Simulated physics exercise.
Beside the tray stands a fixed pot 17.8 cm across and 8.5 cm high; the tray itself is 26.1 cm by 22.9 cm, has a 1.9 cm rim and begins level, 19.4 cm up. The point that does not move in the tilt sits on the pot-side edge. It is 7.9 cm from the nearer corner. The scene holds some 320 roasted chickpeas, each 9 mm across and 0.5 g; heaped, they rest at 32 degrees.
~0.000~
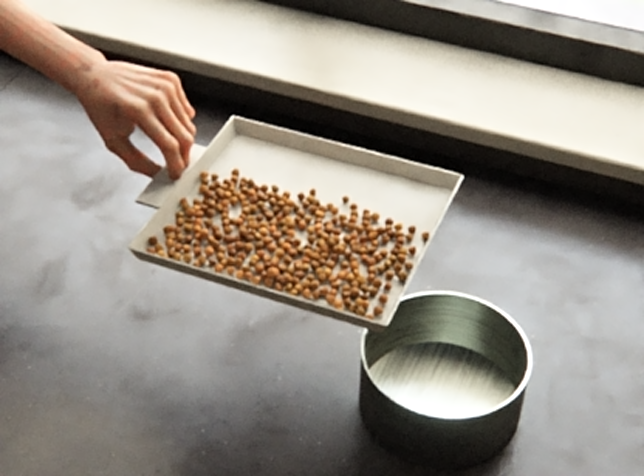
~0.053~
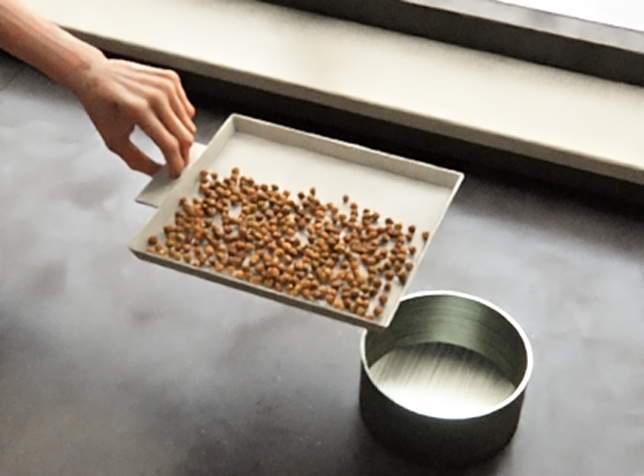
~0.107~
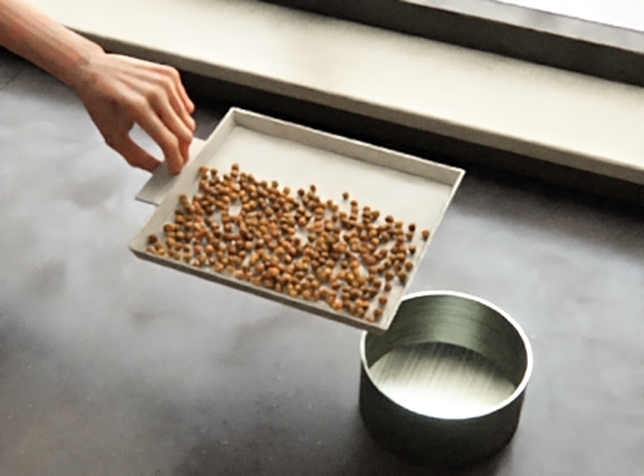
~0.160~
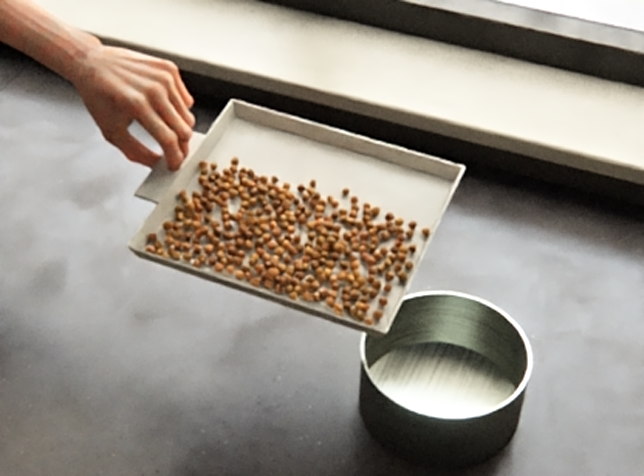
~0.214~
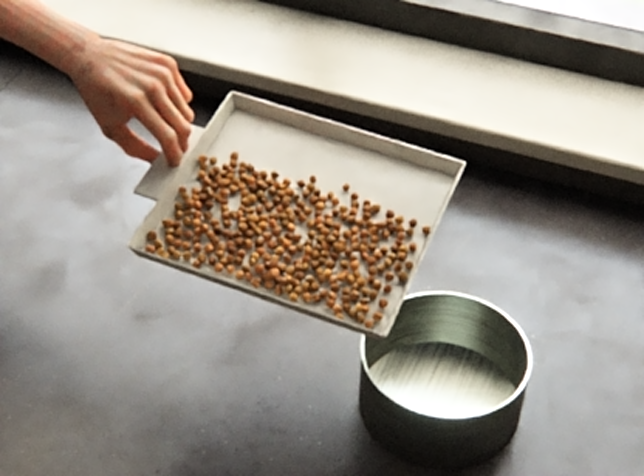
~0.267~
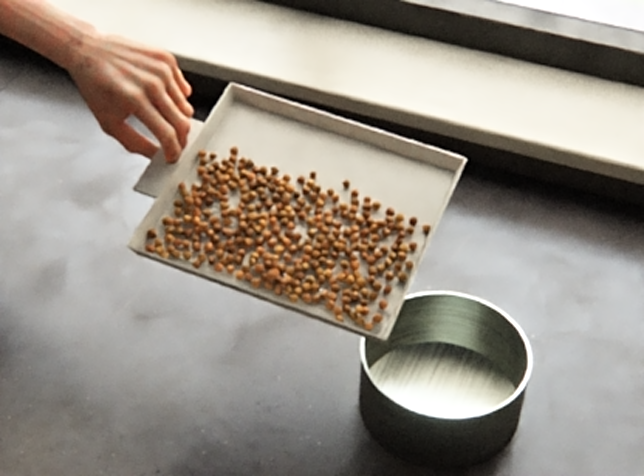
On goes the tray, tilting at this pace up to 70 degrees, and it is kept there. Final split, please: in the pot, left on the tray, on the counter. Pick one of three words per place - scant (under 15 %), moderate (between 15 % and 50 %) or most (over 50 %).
My call is pot: Scant, tray: Most, counter: Scant.
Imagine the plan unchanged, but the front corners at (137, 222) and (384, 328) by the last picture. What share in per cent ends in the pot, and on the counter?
Split: Pot = 15, counter = 60.
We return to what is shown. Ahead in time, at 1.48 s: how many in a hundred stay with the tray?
Around 100 percent.
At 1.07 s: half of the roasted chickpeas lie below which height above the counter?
I'd put it near 22 cm.
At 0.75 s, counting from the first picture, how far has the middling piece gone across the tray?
Roughly 3 cm.
After 0.75 s, tilt 40 degrees; the tray holds 100 %, the pot 0 %.
After 1.07 s, tilt 58 degrees; the tray holds 100 %, the pot 0 %.
After 1.48 s, tilt 70 degrees; the tray holds 100 %, the pot 0 %.
At rest (2.1 s), pot 0 %, tray 100 %, counter 5 %.
